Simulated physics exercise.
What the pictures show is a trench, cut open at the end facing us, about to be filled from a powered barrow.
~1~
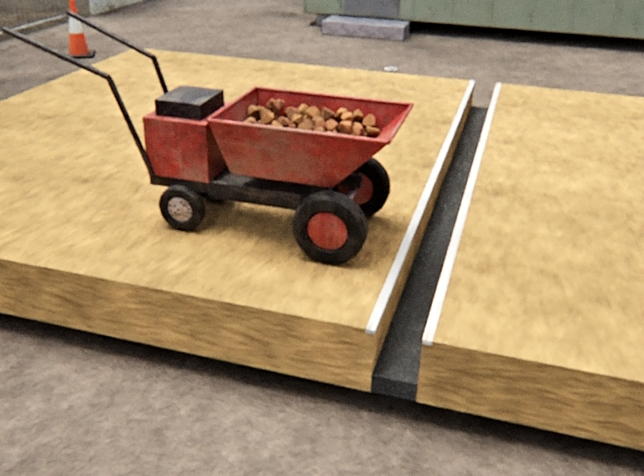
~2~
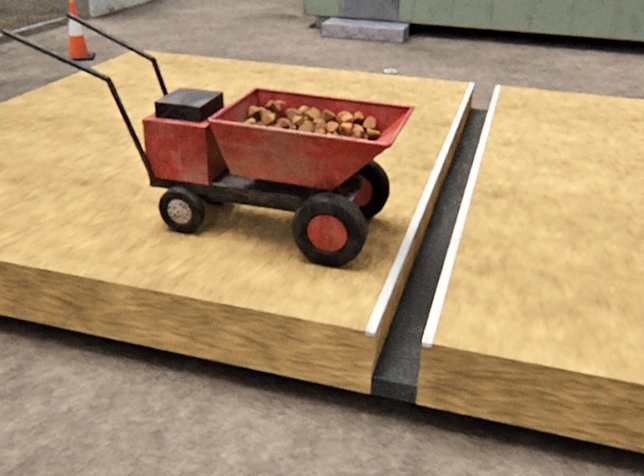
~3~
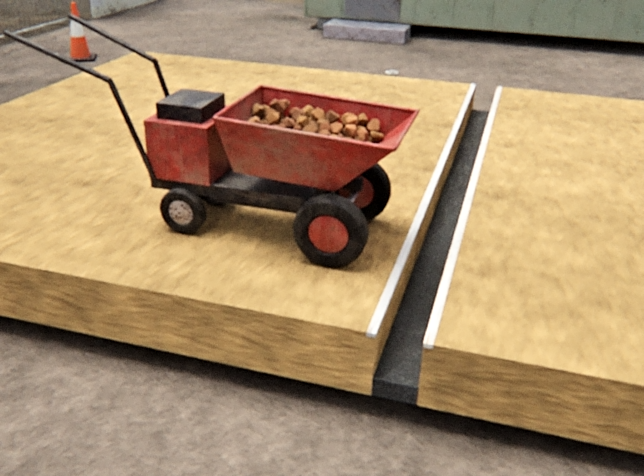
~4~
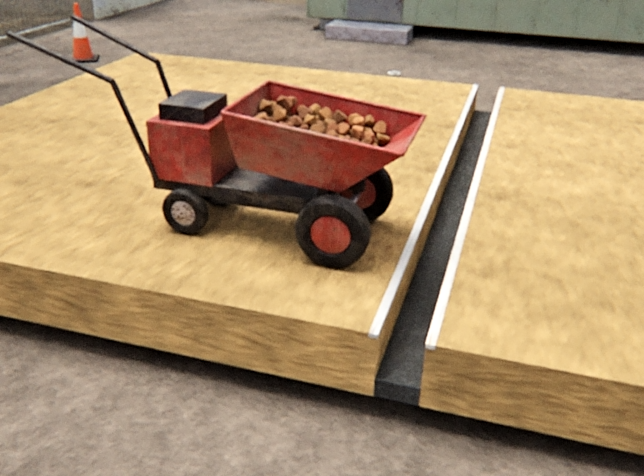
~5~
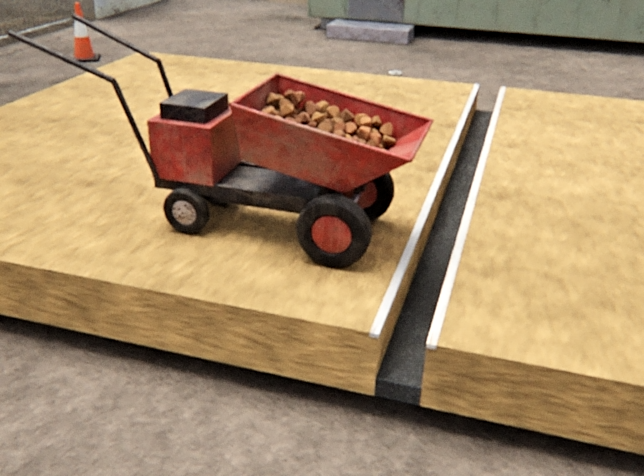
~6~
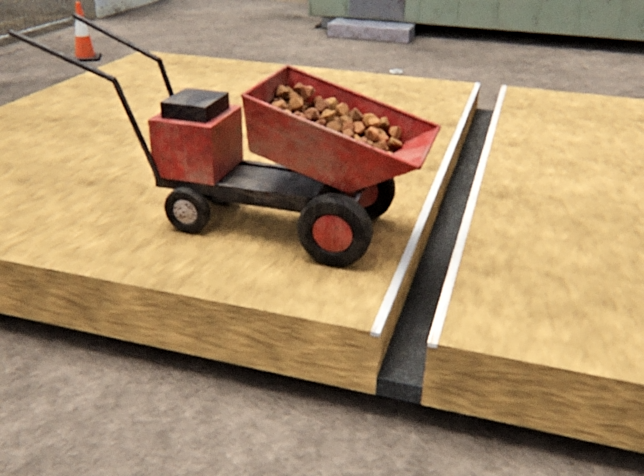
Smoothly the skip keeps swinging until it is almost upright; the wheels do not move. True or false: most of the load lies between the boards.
False.
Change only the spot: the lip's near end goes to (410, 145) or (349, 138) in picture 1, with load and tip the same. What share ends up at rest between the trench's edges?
In order: 0 % and 60 %.
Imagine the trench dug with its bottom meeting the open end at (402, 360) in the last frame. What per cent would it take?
Something like 0 %.
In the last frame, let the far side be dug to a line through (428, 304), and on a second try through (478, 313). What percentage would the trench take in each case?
The first try comes to close to 0 per cent, the next to 70 per cent.
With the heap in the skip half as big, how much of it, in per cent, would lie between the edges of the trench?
I'd reckon close to 0 in every hundred.
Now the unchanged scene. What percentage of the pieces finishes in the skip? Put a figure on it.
About 30 in a hundred.
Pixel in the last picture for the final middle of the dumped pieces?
Around (508, 257), give or take.
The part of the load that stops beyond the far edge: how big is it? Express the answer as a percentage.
That share comes out near 65 in a hundred.
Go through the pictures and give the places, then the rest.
In the first picture, lip of the skip near (388, 143), level; top of the load near (302, 127), clay clods; first edge of the trench near (385, 295); far edge near (438, 304), the trench under half as wide as the skip, and about as deep as wide.
In the second picture, lip of the skip near (389, 146), level; top of the load near (303, 128).
In the third picture, lip of the skip near (394, 150), tipped barely; top of the load near (291, 126).
In the fourth picture, lip of the skip near (402, 155), tipped a little; top of the load near (298, 124).
In the fifth picture, lip of the skip near (410, 161), tipped a little; top of the load near (305, 120).
In the sixth picture, lip of the skip near (419, 168), tipped clearly; top of the load near (299, 117); first edge of the trench near (389, 297); far edge near (443, 307).
Shortly afterwards, skip tipped steeply; the whole lot in the skip.
Next, skip tipped right over; near half in the skip; near half beyond it.
Some moments later, skip tipped right over; near a third in the skip; only a few in or heaped over the trench; near two thirds beyond it.
In the end, skip tipped right over; near a third in the skip; only a few in or heaped over the trench; near two thirds beyond it.
